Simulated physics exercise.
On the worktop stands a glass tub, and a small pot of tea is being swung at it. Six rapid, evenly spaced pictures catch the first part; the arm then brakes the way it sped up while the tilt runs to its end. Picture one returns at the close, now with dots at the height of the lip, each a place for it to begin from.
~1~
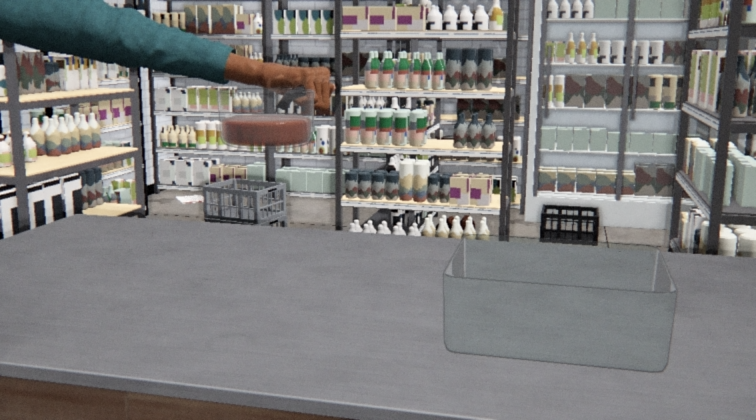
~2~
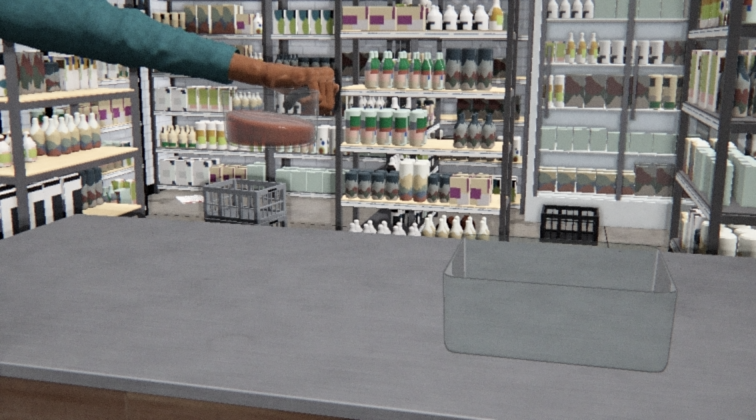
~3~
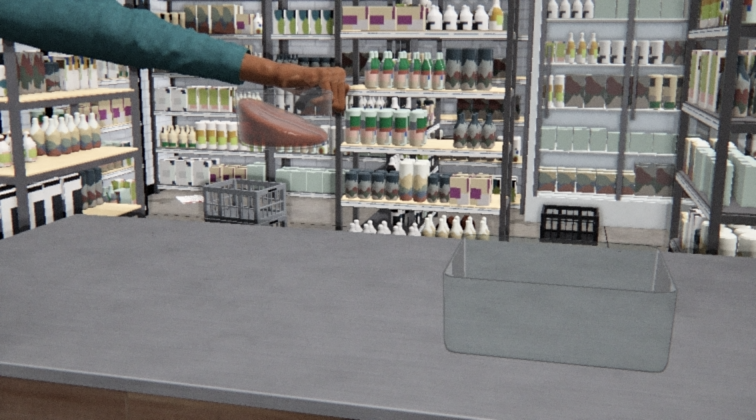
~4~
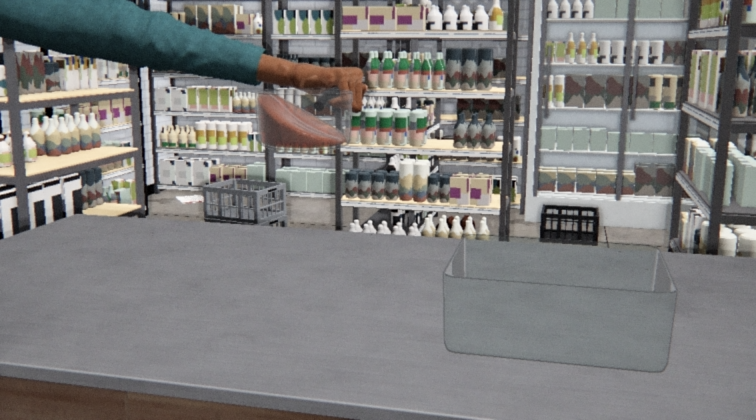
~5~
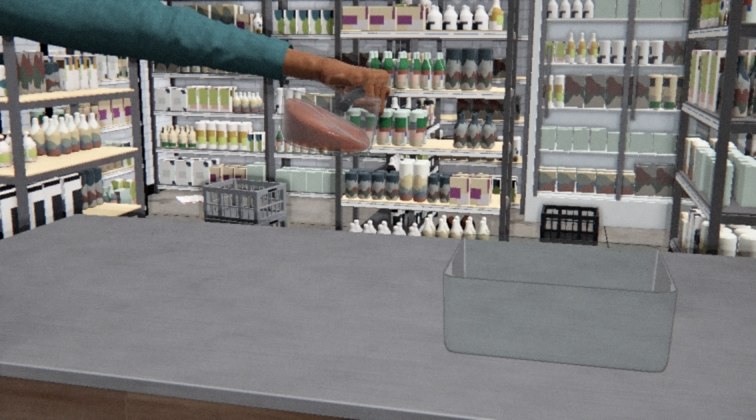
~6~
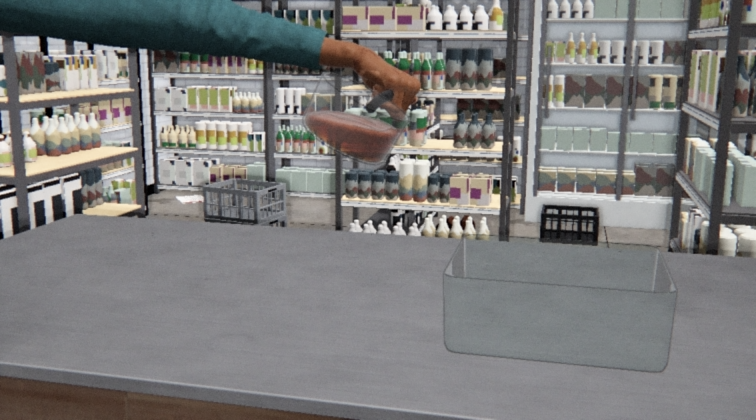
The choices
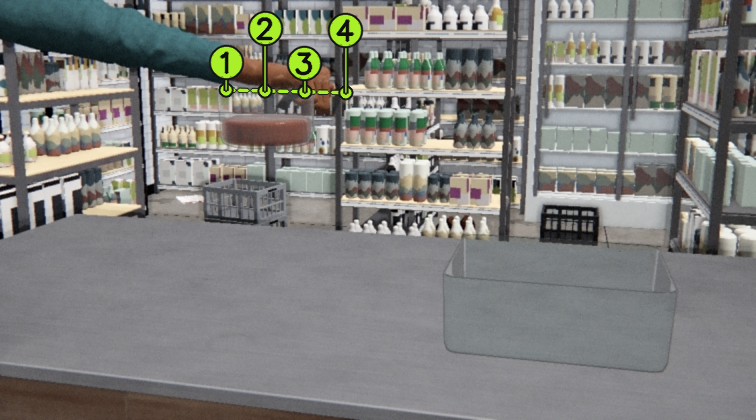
A hand at the end of a teal sleeve holds a small clear pot of reddish-brown tea above a grey worktop, left of an empty glass tub. It moves the pot rightward as the liquid sloshes and slants inside, then lowers slightly and tilts the pot, with shop shelves behind.
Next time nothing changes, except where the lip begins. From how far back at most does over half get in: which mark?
That is place 2.
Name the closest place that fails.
1.
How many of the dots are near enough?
Three of the four.
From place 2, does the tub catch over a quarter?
Yes, clearly.
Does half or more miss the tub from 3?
No, not at all.
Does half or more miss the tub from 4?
No.
On the marked copy, 1 at (226, 90); 2 at (265, 90); 3 at (304, 91); 4 at (345, 92).
Choosing 1, about 27 % lands in the tub, 69 % falls short and 4 % goes beside or beyond.
Choosing 2, about 64 % lands in the tub, 24 % falls short and 12 % goes beside or beyond.
Choosing 3, about 81 % lands in the tub, 7 % falls short and 12 % goes beside or beyond.
Choosing 4, about 88 % lands in the tub, 8 % falls short and 3 % goes beside or beyond.
